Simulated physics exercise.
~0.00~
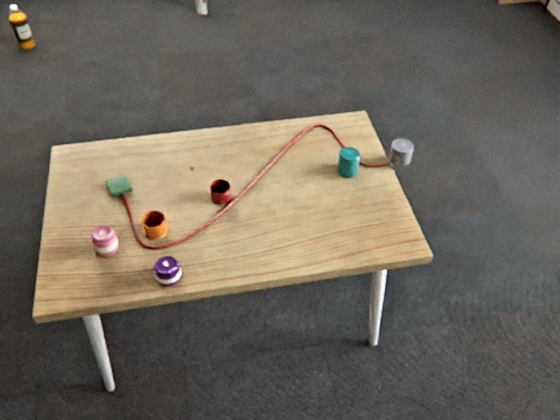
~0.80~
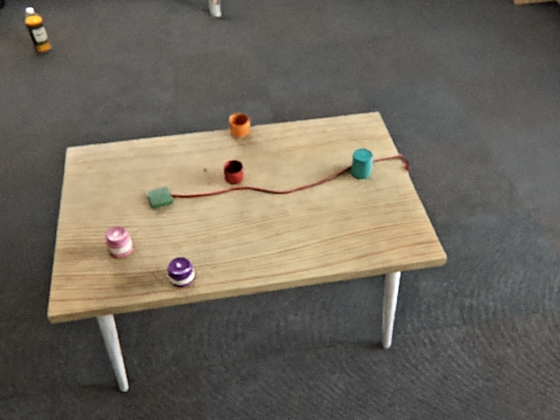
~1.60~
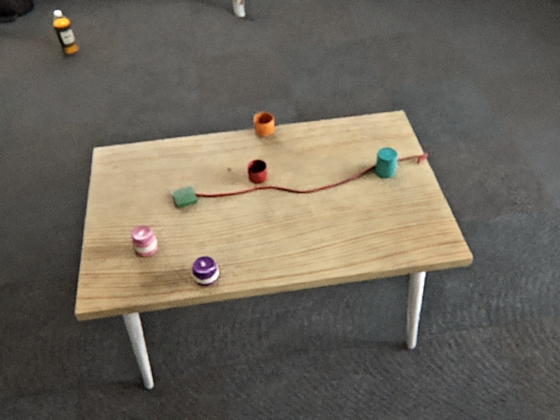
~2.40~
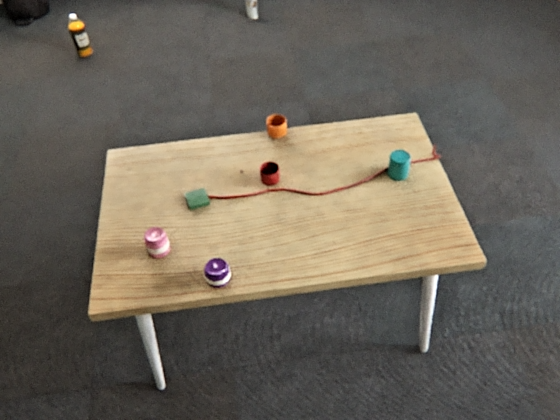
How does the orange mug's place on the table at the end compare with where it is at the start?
It starts on the left part of the table, between the pink jar and the red cup and within the cable's curve. By the end it is farther right and near the back edge, behind the red cup.
